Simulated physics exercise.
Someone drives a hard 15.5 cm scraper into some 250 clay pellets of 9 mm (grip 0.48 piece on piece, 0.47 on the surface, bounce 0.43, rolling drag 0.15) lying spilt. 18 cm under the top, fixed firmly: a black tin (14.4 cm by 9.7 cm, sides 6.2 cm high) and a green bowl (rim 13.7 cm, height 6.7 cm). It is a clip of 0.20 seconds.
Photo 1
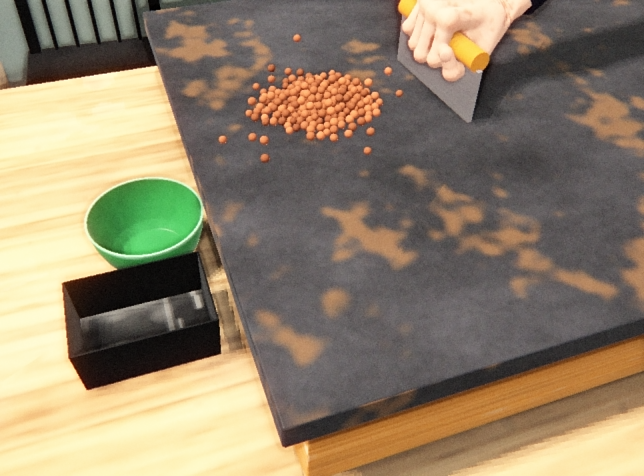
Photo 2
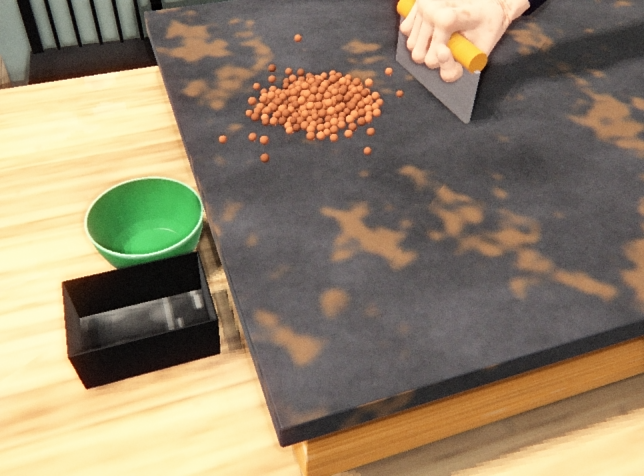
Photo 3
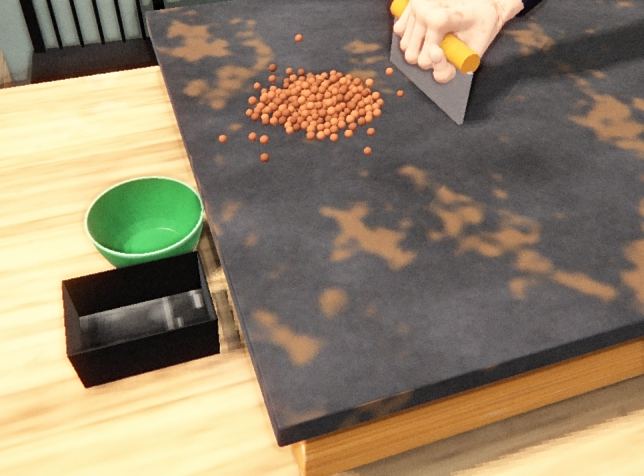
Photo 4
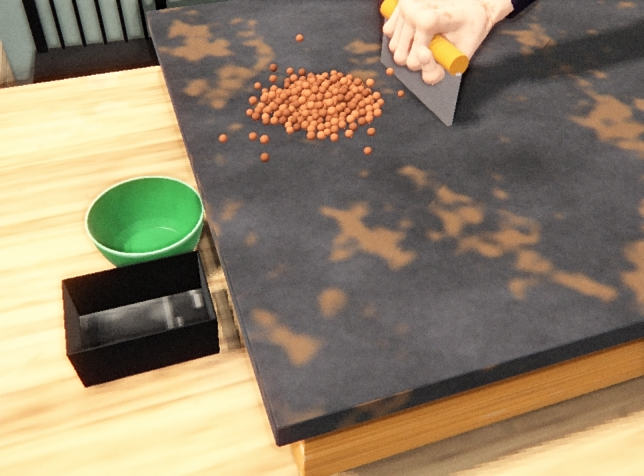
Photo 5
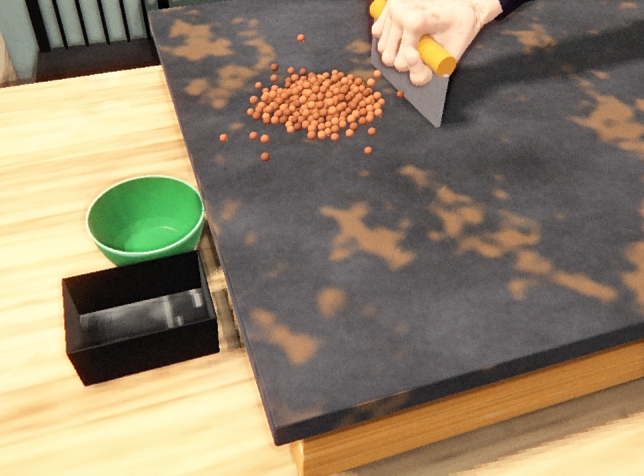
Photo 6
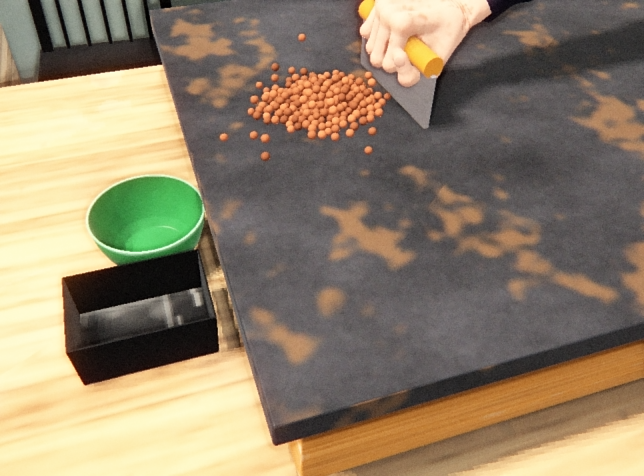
In this clip, a hand holding a scraper by its orange handle slides it a short way left across a dark, brown-patched surface to the edge of a pile of small reddish-brown balls, which barely shifts.
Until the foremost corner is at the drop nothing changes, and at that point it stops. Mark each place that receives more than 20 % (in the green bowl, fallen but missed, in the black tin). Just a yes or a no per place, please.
Green bowl, yes; missed, no; black tin, no.
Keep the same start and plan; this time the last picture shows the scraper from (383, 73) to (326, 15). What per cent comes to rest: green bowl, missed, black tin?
In per cent: Green bowl 10, 30 missed, black tin 0.
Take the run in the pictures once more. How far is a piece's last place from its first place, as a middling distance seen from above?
Some 22 centimetres.
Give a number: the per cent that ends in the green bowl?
Roughly 60 %.
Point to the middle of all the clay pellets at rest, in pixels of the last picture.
Somewhere close to (160, 242).
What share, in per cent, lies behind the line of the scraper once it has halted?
About 20 per cent.
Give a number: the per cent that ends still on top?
It comes to around 25 percent.
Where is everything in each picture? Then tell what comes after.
Scraper from (476, 80) to (405, 22); moved 0.0 cm; pieces shifted so far, 0; middle of the spill at (322, 90); black tin at (139, 301); green bowl at (145, 214), in the first picture.
Scraper from (474, 81) to (404, 22); moved 0.3 cm; pieces shifted so far, 0; middle of the spill at (322, 90), in the second picture.
Scraper from (467, 82) to (398, 23); moved 1.2 cm; pieces shifted so far, 0; middle of the spill at (322, 90), in the third picture.
Scraper from (456, 83) to (388, 24); moved 2.5 cm; pieces shifted so far, 0; middle of the spill at (323, 90), in the fourth picture.
Scraper from (443, 84) to (377, 25); moved 4.0 cm; pieces shifted so far, 1; middle of the spill at (324, 90), in the fifth picture.
Scraper from (431, 86) to (367, 25); moved 5.5 cm; pieces shifted so far, 2; middle of the spill at (324, 89); black tin at (137, 297); green bowl at (146, 211), in the sixth picture.
Then, 0.31 s after the last picture, scraper 17 cm from its start, spill 16 cm wide; still on top 100 %.
Then, 0.62 s after the last picture, scraper 29 cm from its start, spill 20 cm wide; green bowl 5 %, off the edge, not caught 25 %, still on top 70 %.
Then, 0.88 s after the last picture, scraper 29 cm from its start, spill 22 cm wide; green bowl 60 %, off the edge, not caught 15 %, still on top 25 %.
In the end, black tin 0 %, green bowl 60 %, fallen but missed 15 %, still on top 25 %.
